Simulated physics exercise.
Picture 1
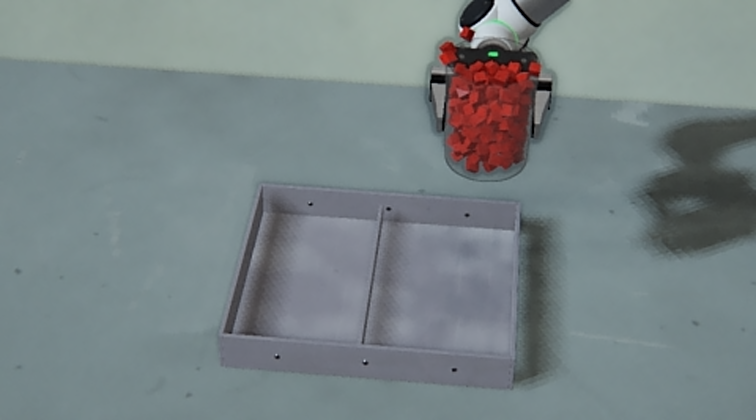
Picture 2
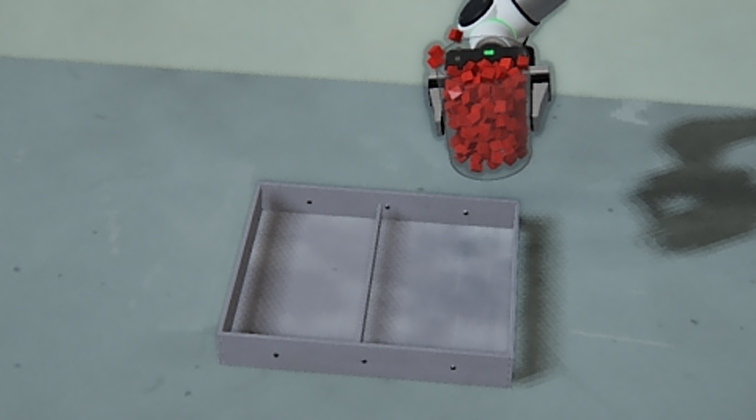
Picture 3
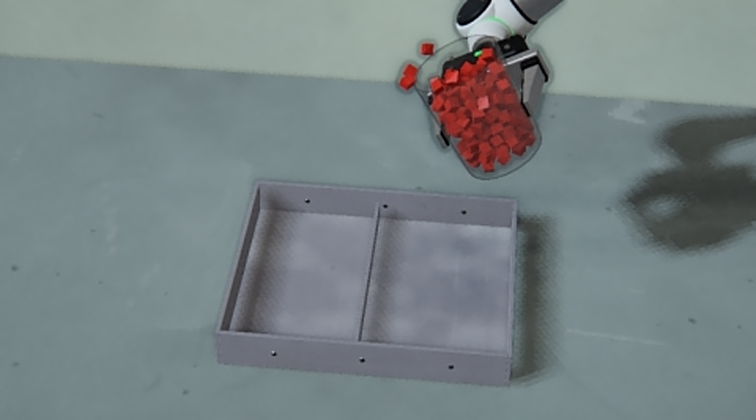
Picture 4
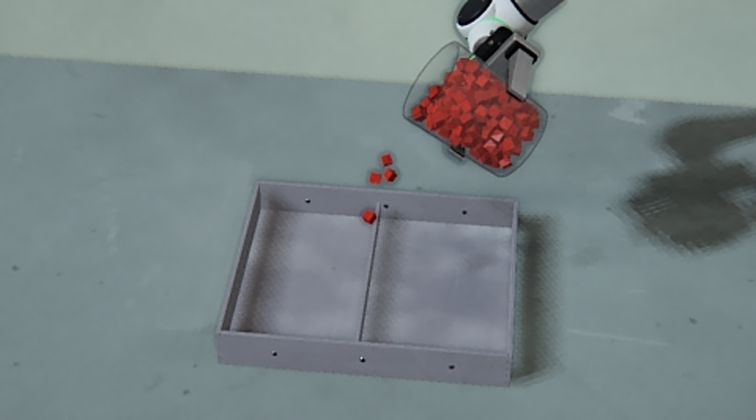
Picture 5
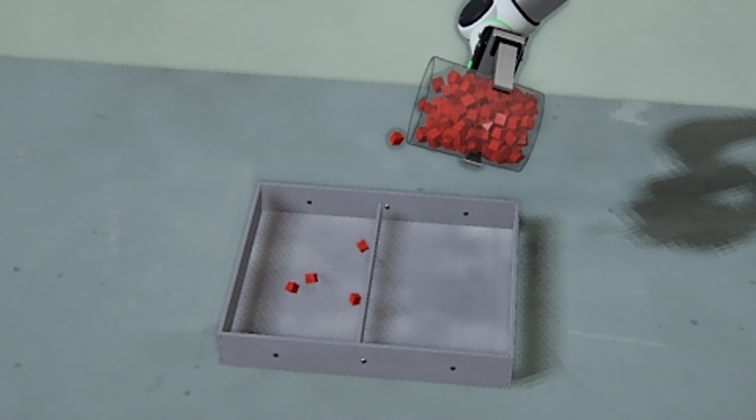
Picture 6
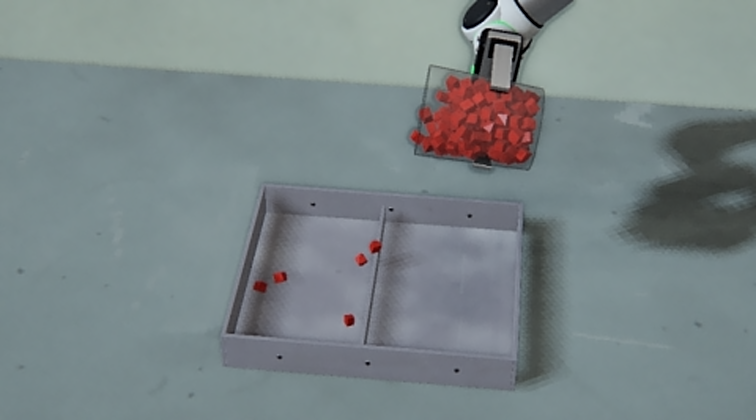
The footage shows a robot hand tilting a clear beaker of red vegetable dice toward the left above a divided grey tray, as a few dice drop out and land in the tray's left part while most remain in the beaker.
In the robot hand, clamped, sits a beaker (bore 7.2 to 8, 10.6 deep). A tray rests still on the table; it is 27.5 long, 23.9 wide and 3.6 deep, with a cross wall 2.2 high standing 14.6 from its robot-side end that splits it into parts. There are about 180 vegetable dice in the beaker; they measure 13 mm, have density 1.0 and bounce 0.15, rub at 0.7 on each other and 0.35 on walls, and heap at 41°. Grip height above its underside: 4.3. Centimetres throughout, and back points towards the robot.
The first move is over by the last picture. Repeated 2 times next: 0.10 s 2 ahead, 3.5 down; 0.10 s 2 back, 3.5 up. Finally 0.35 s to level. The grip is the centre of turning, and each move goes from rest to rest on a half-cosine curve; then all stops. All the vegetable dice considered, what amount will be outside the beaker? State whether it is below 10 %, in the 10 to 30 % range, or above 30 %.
It is in the 10 to 30 % range.
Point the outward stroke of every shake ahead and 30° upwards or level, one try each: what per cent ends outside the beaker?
First try some 90 %, second try some 70 %.
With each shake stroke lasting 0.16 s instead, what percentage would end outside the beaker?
Estimate: Close to 5 percent.
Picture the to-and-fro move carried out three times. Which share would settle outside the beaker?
Roughly 20 percent.
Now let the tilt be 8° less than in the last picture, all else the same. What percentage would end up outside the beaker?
About 10 percent.
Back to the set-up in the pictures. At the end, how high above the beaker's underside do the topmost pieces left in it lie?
10.0 cm.
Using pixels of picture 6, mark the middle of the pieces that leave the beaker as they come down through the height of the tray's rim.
They come through centred close to (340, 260).
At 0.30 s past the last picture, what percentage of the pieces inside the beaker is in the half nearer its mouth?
My estimate is near 45 per cent.
Then, 0.30 s later, tilted 83° forward, highest piece 21 above the table; 156 in the beaker, 9 in the far-side part, 10 in flight or on a rim.
Then, 0.60 s later, tilted 32° forward, highest piece 26 above the table; 143 in the beaker, 24 in the far-side part, 5 in the robot-side part, 3 in flight or on a rim.
Then, 0.95 s later, level, highest piece 28 above the table; 143 in the beaker, 27 in the far-side part, 5 in the robot-side part.
Then, 2.00 s later, level, highest piece 28 above the table; 143 in the beaker, 27 in the far-side part, 5 in the robot-side part.
At rest, 143 in the beaker, 27 in the far-side part, 5 in the robot-side part. That is 18 % outside the beaker.
